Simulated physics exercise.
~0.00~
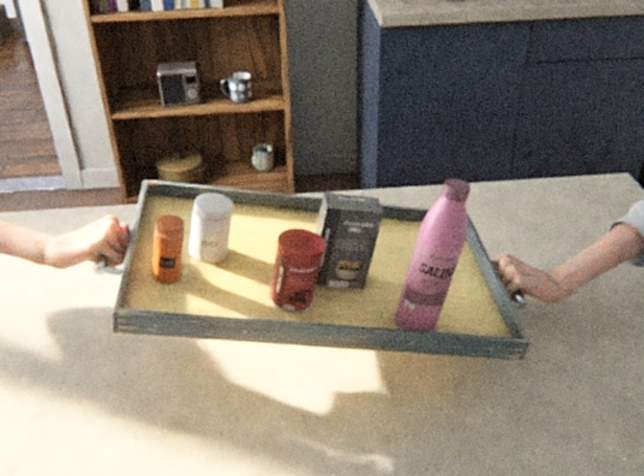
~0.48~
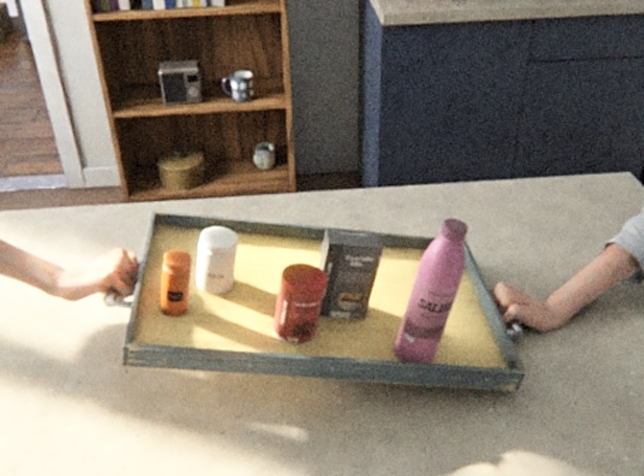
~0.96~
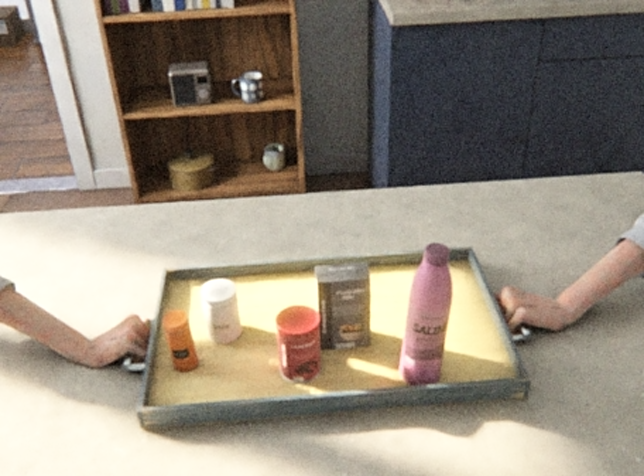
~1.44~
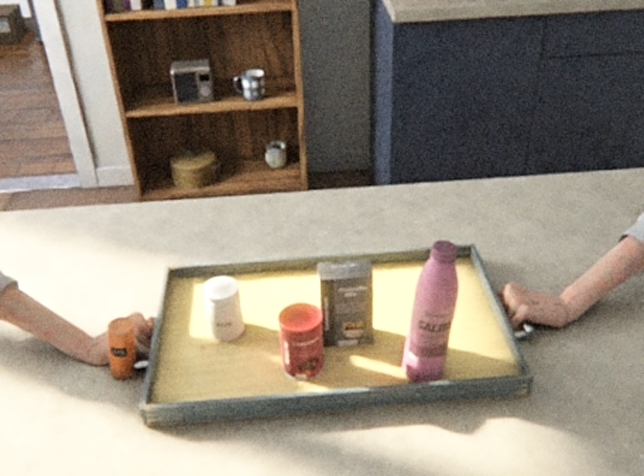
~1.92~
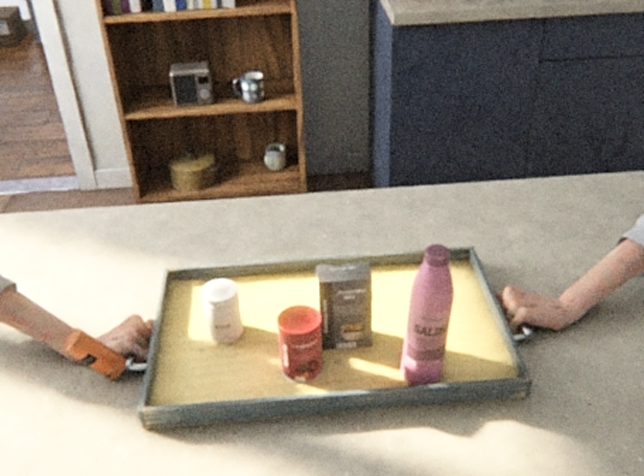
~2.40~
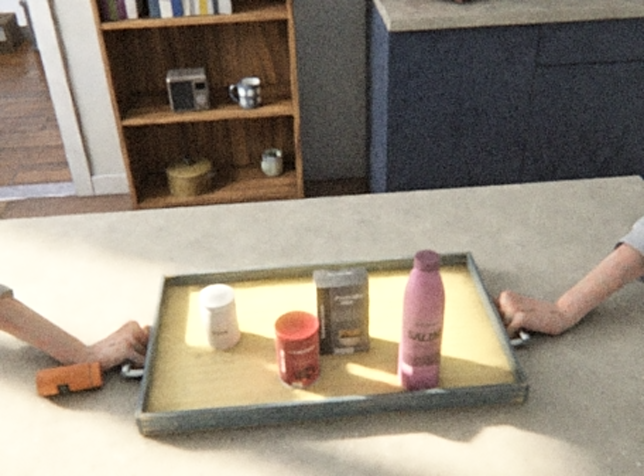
In a kitchen, two hands lowered a tilted tray of containers onto a pale tabletop, and the orange shaker went over the left edge, ending on its side beside the hand while the pink bottle, red tin, white jar and grey packet stayed standing.
